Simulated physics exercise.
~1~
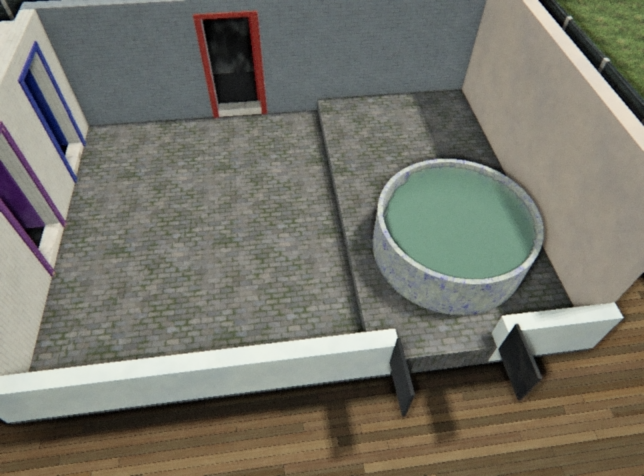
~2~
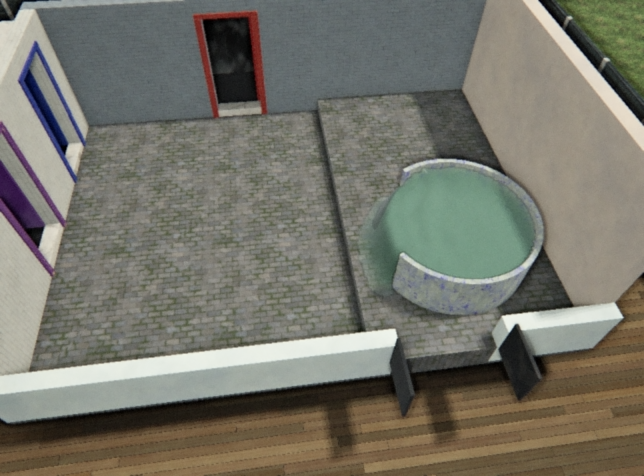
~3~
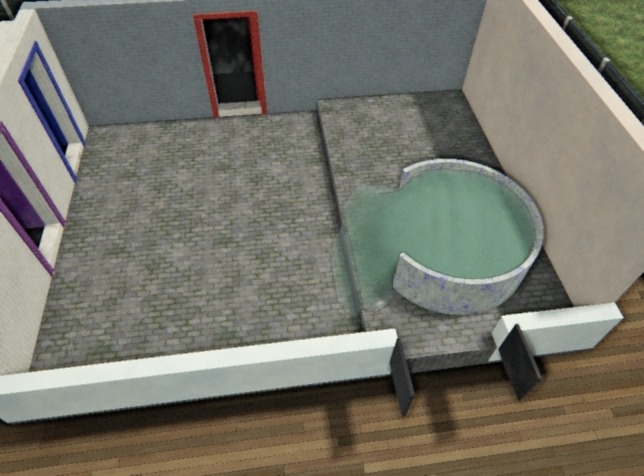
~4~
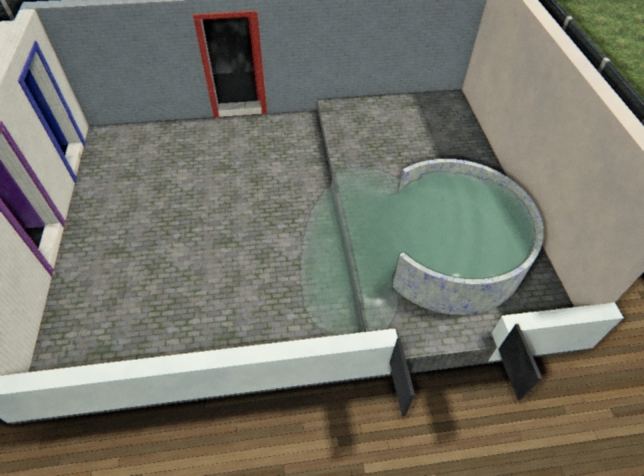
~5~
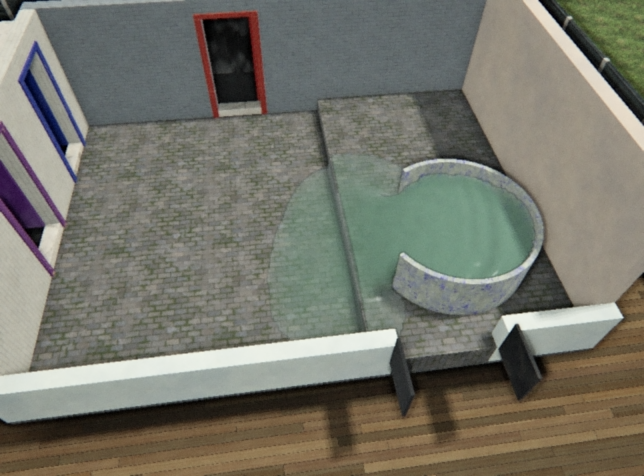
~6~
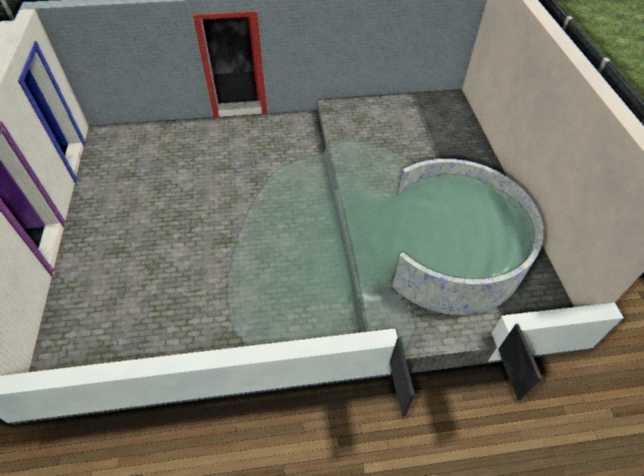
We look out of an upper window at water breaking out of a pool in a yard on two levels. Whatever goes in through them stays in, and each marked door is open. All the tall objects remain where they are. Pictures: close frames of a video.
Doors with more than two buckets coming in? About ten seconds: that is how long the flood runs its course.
My prediction: The purple door will allow in an excess. The red door will allow in no excess. The blue door will allow in an excess.
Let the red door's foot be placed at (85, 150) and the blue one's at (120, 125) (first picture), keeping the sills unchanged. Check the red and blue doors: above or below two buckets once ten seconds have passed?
As it turns out, the red door spills past but the blue door spills past.
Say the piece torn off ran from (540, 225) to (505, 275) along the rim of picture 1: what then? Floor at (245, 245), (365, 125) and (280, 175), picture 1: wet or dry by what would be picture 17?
Bone-dry, bone-dry, bone-dry.
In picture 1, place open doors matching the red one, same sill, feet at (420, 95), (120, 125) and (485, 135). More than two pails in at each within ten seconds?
In turn: Keeps below it, is over, stays under.
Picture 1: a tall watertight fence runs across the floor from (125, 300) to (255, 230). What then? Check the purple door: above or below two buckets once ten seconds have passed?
Purple door: Falls short.
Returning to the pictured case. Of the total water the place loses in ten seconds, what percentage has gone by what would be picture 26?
Roughly 55 %.
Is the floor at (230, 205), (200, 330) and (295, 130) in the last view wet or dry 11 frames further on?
First spot inundated, second inundated, third inundated.
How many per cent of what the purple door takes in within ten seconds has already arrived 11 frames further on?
About 0 per cent.
A moment on, water covers 55 % of the floor; the purple door not reached, the red door not reached, the blue door not reached.
Next, water covers 70 % of the floor; the purple door wet at the sill, nothing in, the red door wet at the sill, nothing in, the blue door wet at the sill, nothing in.
Then, water covers 75 % of the floor; the purple door over two buckets in, the red door wet at the sill, nothing in, the blue door over two buckets in.
Later, water covers 70 % of the floor; the purple door over two buckets in, the red door wet at the sill, nothing in, the blue door over two buckets in.
In the end, water covers 70 % of the floor; the purple door over two buckets in, the red door wet at the sill, nothing in, the blue door over two buckets in.
